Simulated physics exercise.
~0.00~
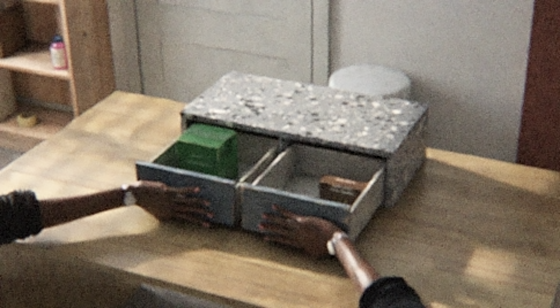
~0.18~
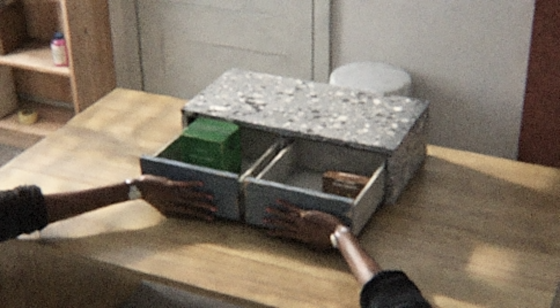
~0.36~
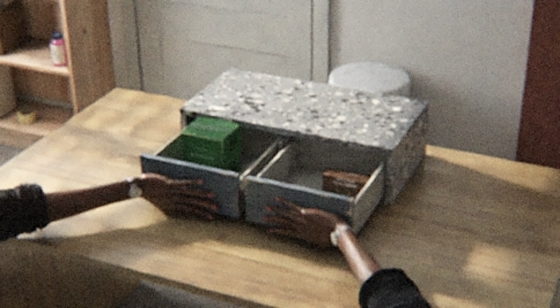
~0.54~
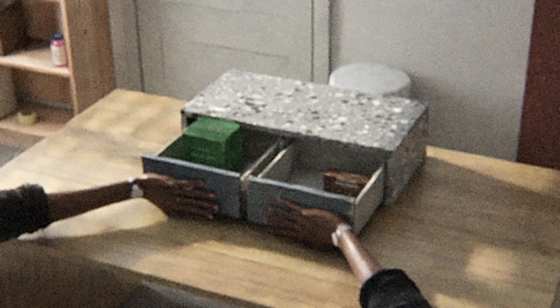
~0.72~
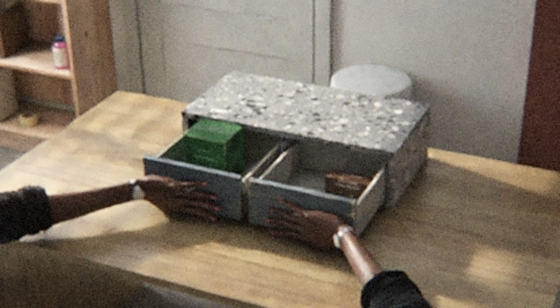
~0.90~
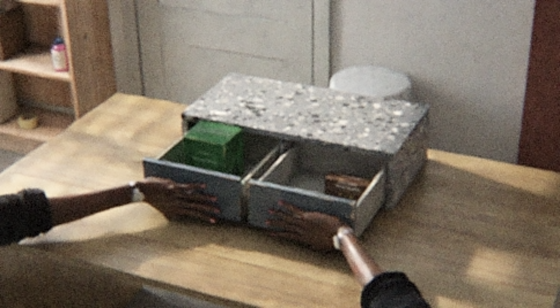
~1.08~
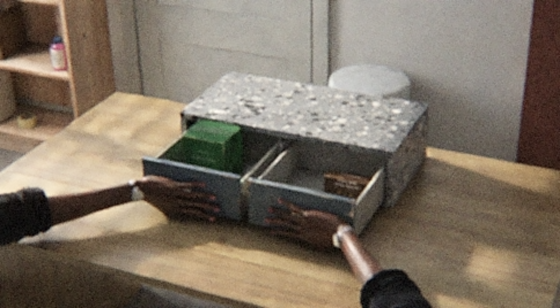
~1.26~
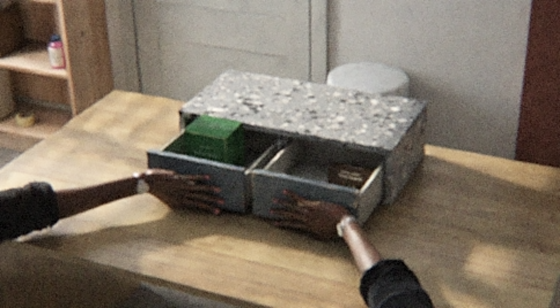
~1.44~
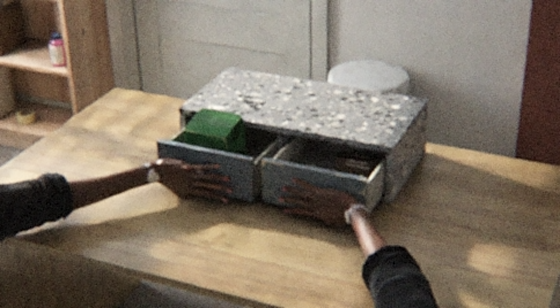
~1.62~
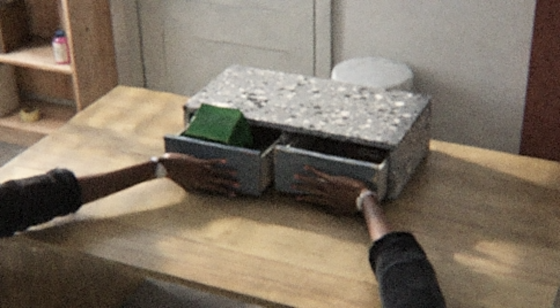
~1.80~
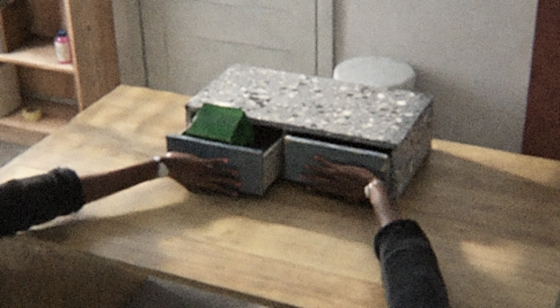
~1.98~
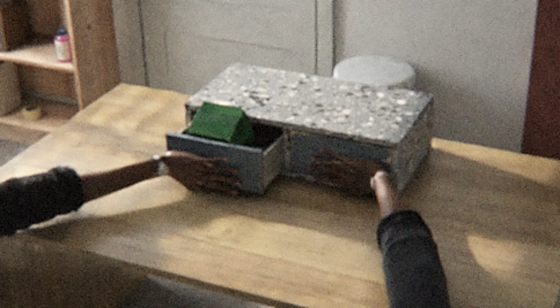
The clip opens on a speckled grey chest on a wooden table, its two drawers pulled open, with a green box in the left one and a small brown packet in the right. A hand rests against the front of each drawer, and for a while almost nothing moves. Then both hands push, and the drawers start sliding in together. The green box tips into a lean as the left drawer stops partway. The right drawer keeps going until it is shut, hiding the packet, while the left stays ajar with the green box tilted above its rim.
